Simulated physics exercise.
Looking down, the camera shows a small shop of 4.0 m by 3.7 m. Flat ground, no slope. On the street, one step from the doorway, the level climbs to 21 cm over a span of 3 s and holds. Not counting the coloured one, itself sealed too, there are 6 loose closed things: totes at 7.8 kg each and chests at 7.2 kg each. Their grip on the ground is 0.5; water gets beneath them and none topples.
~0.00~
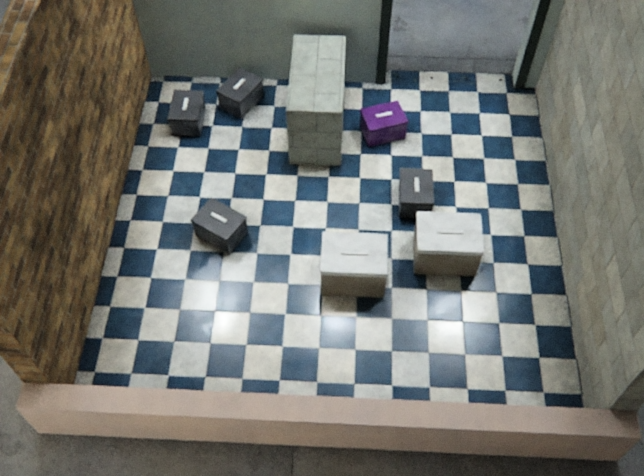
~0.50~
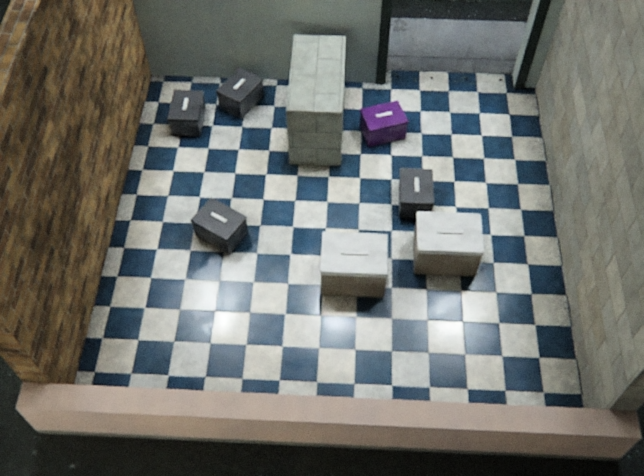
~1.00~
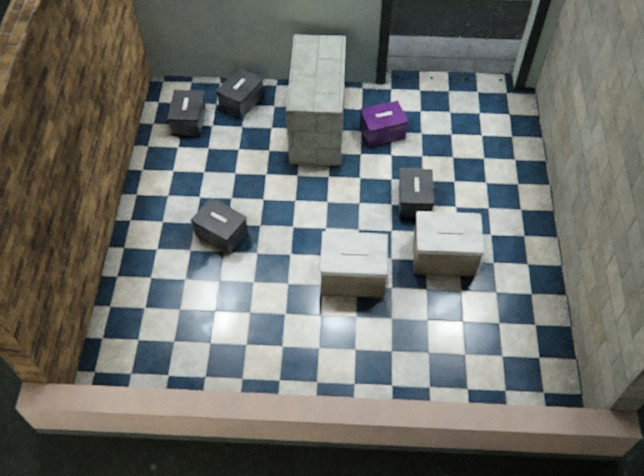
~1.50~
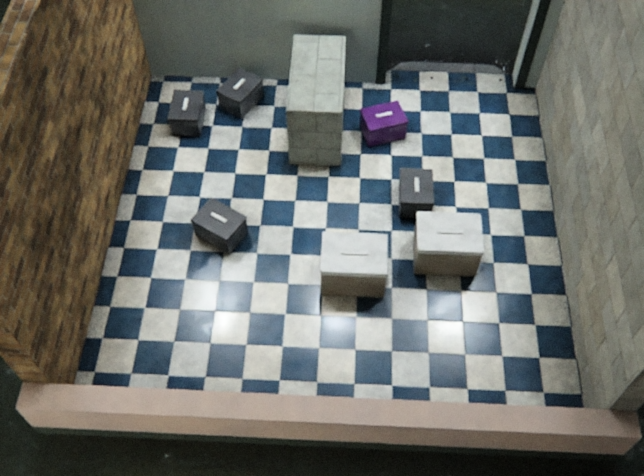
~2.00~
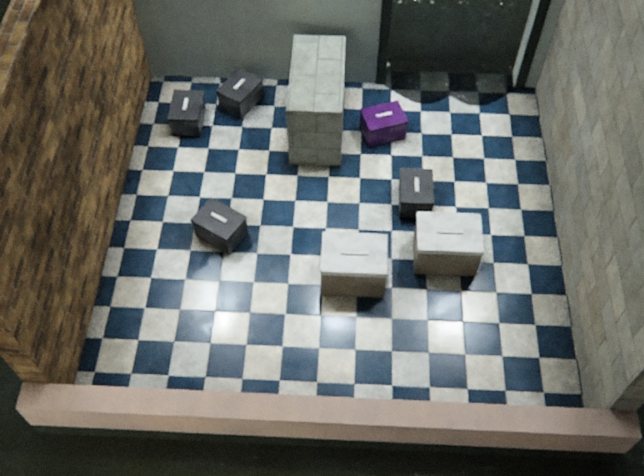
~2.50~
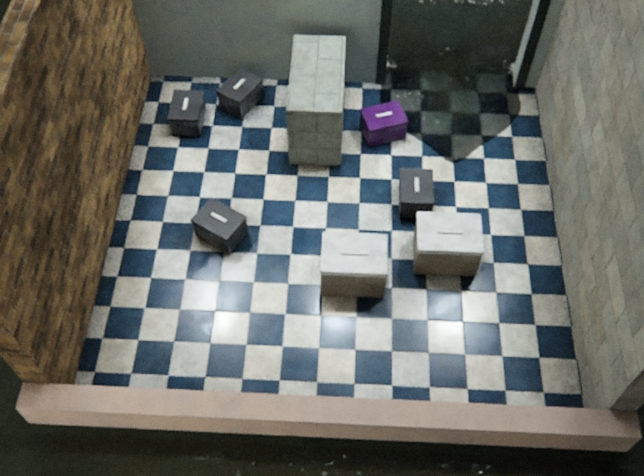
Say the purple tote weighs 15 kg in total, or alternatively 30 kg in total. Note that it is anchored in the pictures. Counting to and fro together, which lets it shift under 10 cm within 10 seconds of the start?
The one that works is only the second, 30 kg.
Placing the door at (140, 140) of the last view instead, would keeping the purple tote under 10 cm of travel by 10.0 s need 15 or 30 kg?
The answer is that the lesser mass suffices.
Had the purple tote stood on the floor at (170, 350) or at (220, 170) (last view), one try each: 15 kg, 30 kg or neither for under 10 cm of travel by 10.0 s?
Taking them in turn, only the heavier mass keeps it, and the lighter mass keeps it.
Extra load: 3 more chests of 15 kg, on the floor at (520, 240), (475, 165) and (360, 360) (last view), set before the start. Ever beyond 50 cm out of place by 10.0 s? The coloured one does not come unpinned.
Taking them in turn, the first is beyond the line, the second beyond the line and the third beyond the line.
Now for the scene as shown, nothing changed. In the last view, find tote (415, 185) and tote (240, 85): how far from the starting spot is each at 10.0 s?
In turn: 140 cm, 10 cm.
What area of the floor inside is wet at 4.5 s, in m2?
7.5 m2.
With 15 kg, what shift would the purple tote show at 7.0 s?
80 cm.
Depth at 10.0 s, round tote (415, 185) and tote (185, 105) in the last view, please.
Some 7 cm at the first, some 9 cm at the second.
After 3.5 s the purple tote would be 0 cm from its start with 15 kg and 0 cm from its start with 30 kg; 5 cm of water round it then.
After 4.5 s the purple tote would be 23 cm from its start with 15 kg and 0 cm from its start with 30 kg; 8 cm of water round it then.
After 7.0 s the purple tote would be 78 cm from its start with 15 kg and 0 cm from its start with 30 kg; 7 cm of water round it then.
After 10.0 s the purple tote would be 115 cm from its start with 15 kg and 0 cm from its start with 30 kg; 7 cm of water round it then.
